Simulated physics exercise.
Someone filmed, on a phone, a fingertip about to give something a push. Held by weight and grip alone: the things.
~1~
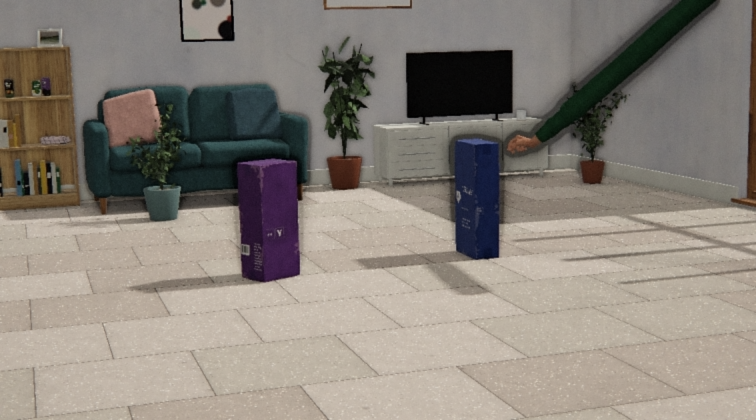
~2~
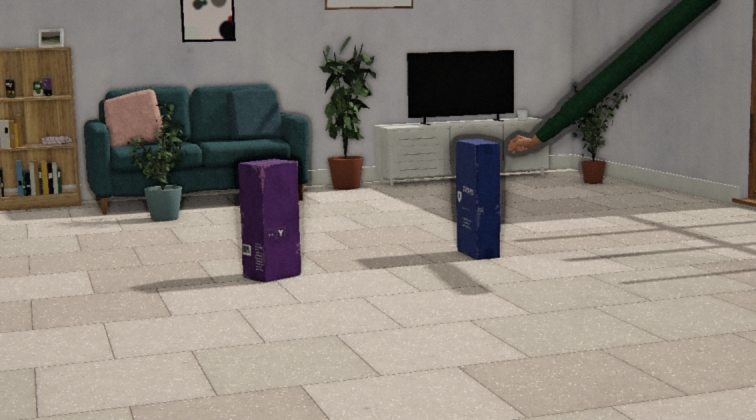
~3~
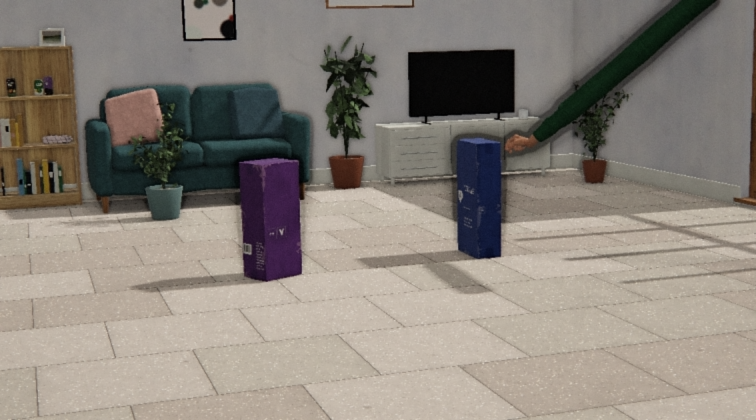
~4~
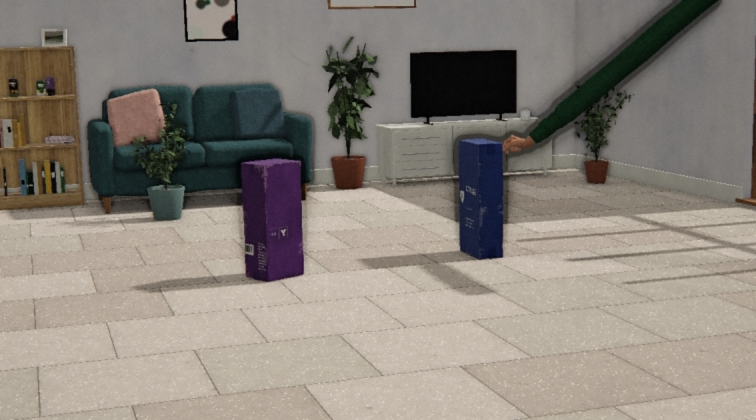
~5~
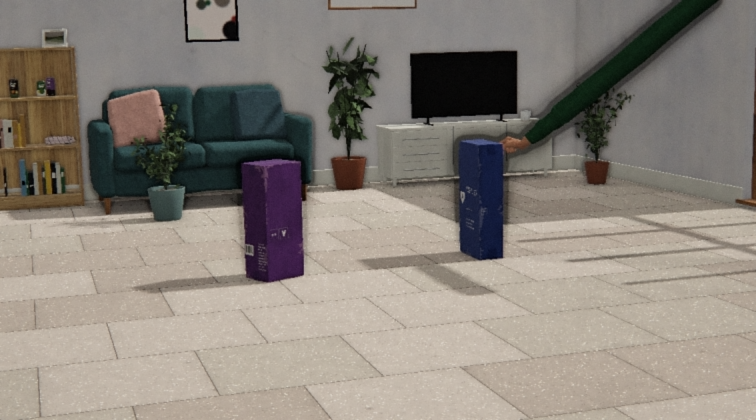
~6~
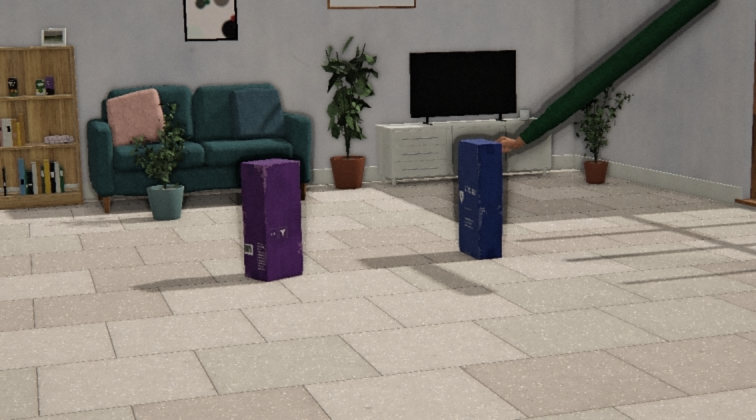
The clip shows a living room with a purple box standing on the left and a blue box on the right, as a green-sleeved arm reaches in and its hand moves slightly toward the top of the blue box, both boxes staying upright.
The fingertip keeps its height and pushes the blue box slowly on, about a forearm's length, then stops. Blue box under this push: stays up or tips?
It comes down.
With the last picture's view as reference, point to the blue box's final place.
Looks like it settles somewhere around (411, 248).
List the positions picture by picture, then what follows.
In the first frame, blue box (477, 198).
In the second frame, blue box (478, 198).
In the third frame, blue box (479, 198).
In the fourth frame, blue box (481, 198).
In the fifth frame, blue box (481, 199).
In the sixth frame, blue box (480, 198).
Then, 0.50 s later than the last frame, blue box tilted by 13° near (468, 198).
Then, 1.00 s later than the last frame, blue box tilted by 45° near (438, 209).
Then, 1.20 s later than the last frame, blue box on its side near (412, 248).
When it is over, lying over on the floor, blue box. End places, in pixels of the last picture, blue box near (411, 247).
